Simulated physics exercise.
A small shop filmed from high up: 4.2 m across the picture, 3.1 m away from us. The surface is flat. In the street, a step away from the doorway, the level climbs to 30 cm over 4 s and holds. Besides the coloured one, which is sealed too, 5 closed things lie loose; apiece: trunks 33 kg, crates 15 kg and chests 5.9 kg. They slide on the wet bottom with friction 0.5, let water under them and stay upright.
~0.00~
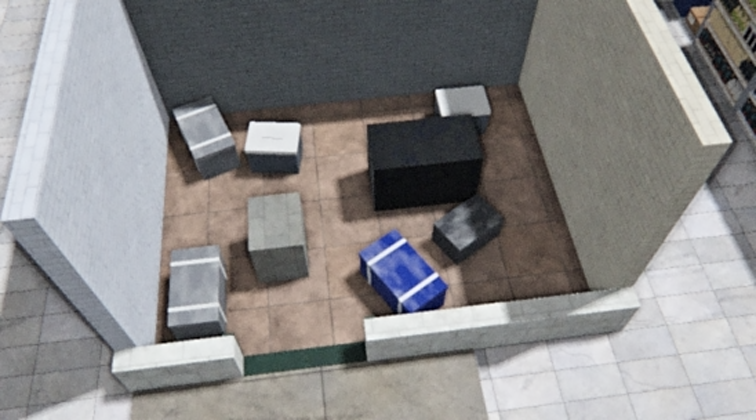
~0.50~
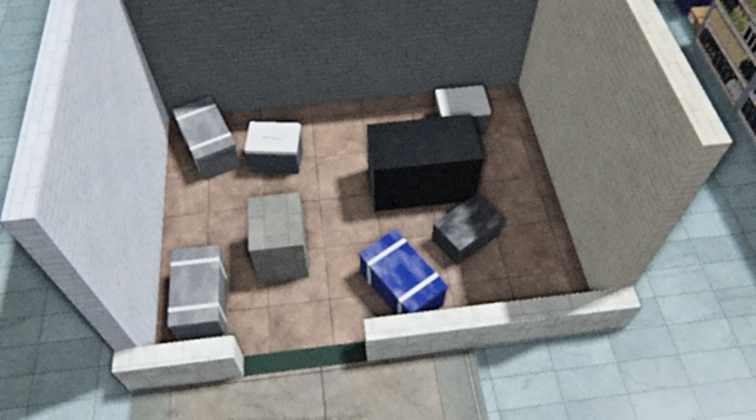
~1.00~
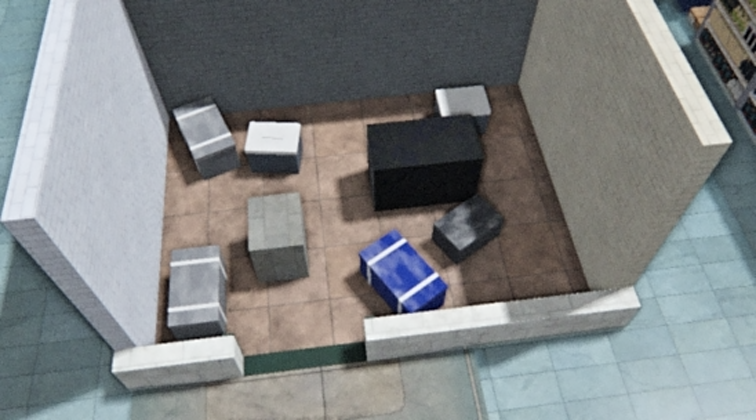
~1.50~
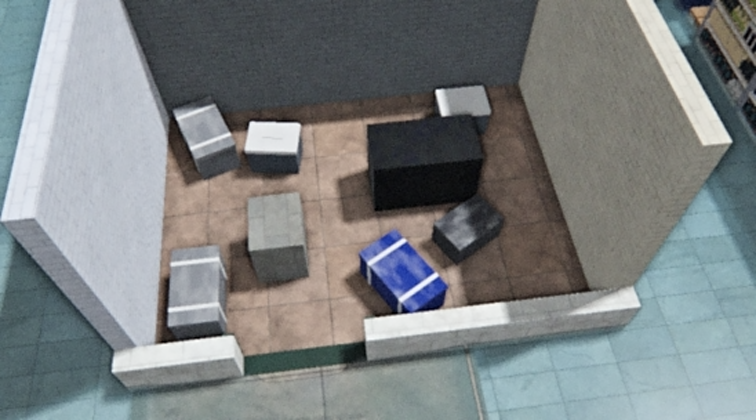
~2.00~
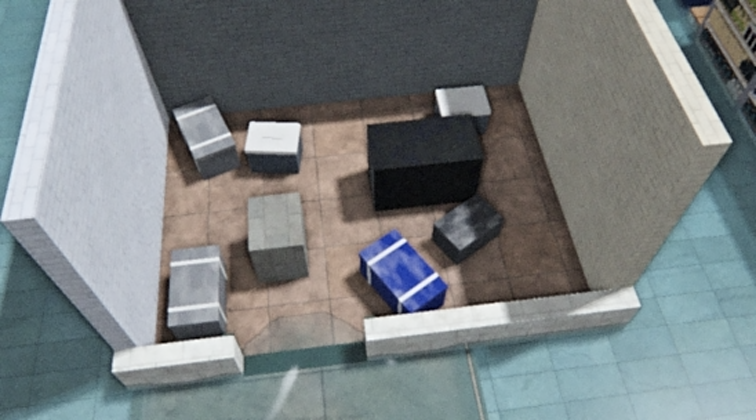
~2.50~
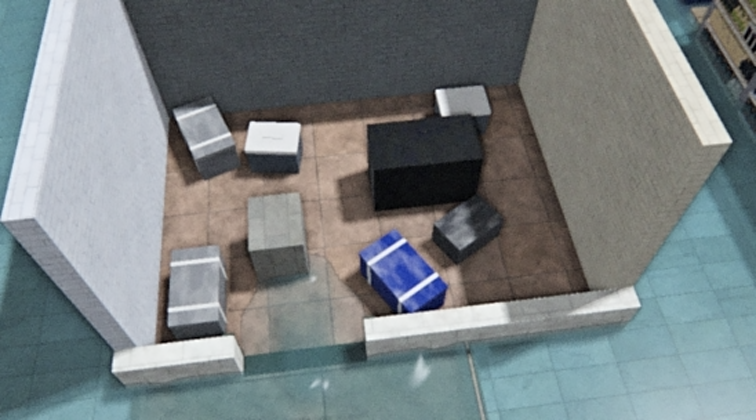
Water spreads across the street and enters the shop doorway while the boxes inside stay still.
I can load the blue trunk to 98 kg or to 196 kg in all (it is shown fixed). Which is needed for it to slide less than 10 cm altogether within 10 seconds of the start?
For it, the lower weight is enough.
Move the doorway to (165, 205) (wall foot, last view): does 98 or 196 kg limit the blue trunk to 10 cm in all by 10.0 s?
Then the lower weight is enough.
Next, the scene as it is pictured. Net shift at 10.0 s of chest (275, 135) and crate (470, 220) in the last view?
In turn: 140 cm, 30 cm.
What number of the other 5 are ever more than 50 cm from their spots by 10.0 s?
I count 4.
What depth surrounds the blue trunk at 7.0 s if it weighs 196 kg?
Roughly 9 cm.
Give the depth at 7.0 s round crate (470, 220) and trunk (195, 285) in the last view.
Roughly 3 and 13 cm.
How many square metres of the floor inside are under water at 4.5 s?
Some 6.5 m2.
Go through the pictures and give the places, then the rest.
The first picture shows the blue trunk at (403, 269) rests on the ground; 0.0 m2 under water; 0 of 6 have shifted.
The second picture shows the blue trunk at (403, 269), on the bottom; water covers 0.0 m2; 0 of 6 have shifted.
The third picture shows the blue trunk at (403, 269) rests on the ground; 0.0 m2 under water; 0 of 6 have shifted.
The fourth picture shows the blue trunk at (403, 269), on the bottom; water covers 0.0 m2; 0 of 6 have shifted.
The fifth picture shows the blue trunk at (403, 269) rests on the ground; 0.3 m2 under water; 0 of 6 have shifted.
The sixth picture shows the blue trunk at (403, 269) rests on the ground; 0.8 m2 under water; 0 of 6 have shifted.
After 3.5 s the blue trunk would be 0 cm from its start with 98 kg and 0 cm from its start with 196 kg; 2 cm of water round it then.
After 4.5 s the blue trunk would be 0 cm from its start with 98 kg and 0 cm from its start with 196 kg; 5 cm of water round it then.
After 7.0 s the blue trunk would be 0 cm from its start with 98 kg and 0 cm from its start with 196 kg; 9 cm of water round it then.
After 10.0 s the blue trunk would be 0 cm from its start with 98 kg and 0 cm from its start with 196 kg; 15 cm of water round it then.
